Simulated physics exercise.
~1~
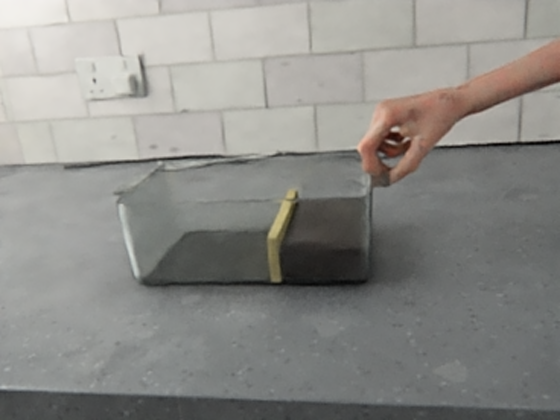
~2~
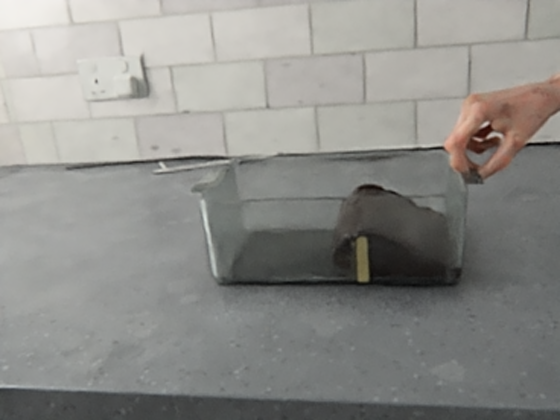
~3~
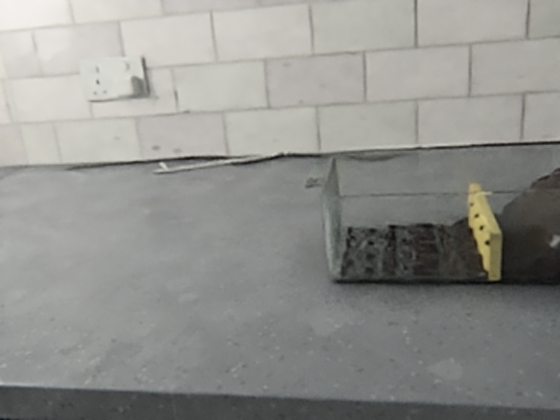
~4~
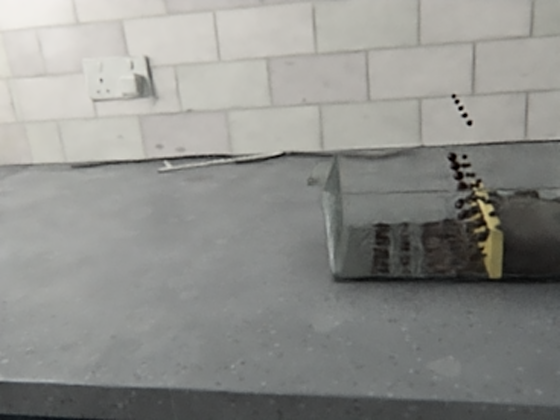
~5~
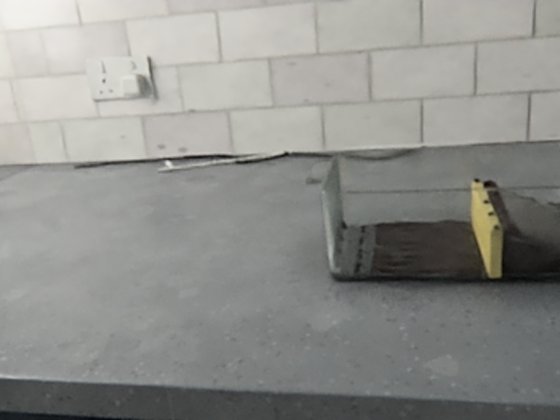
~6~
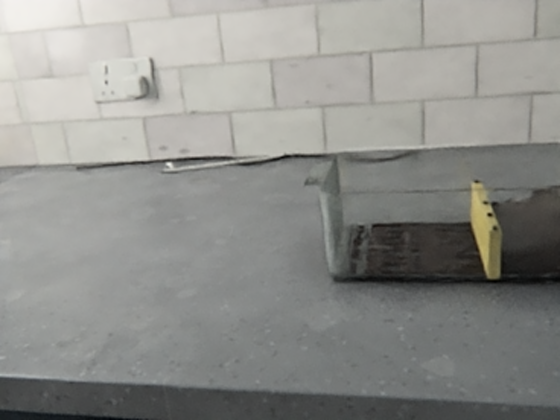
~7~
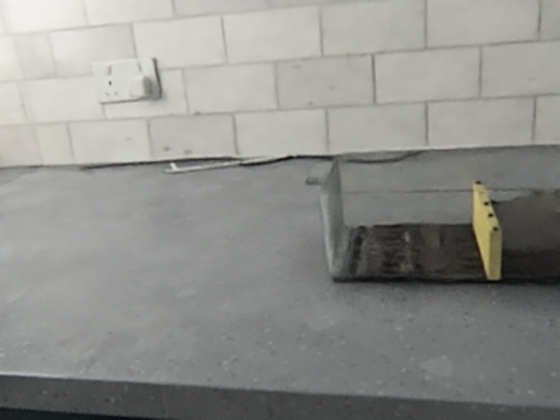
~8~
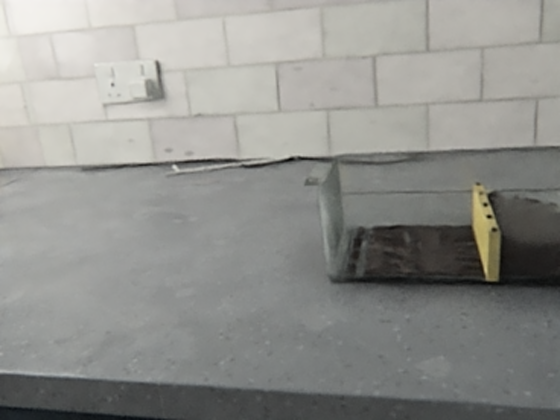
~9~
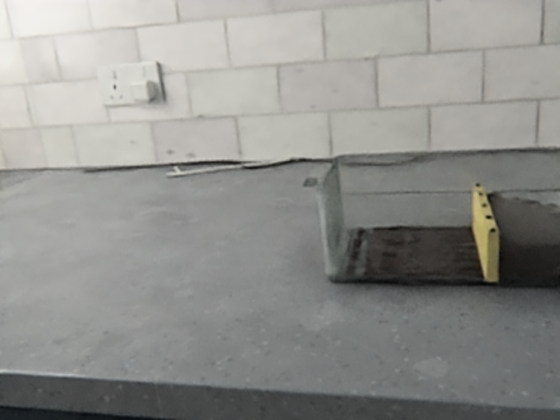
A clear box of dark liquid slides right, sloshing some past its yellow divider before settling.
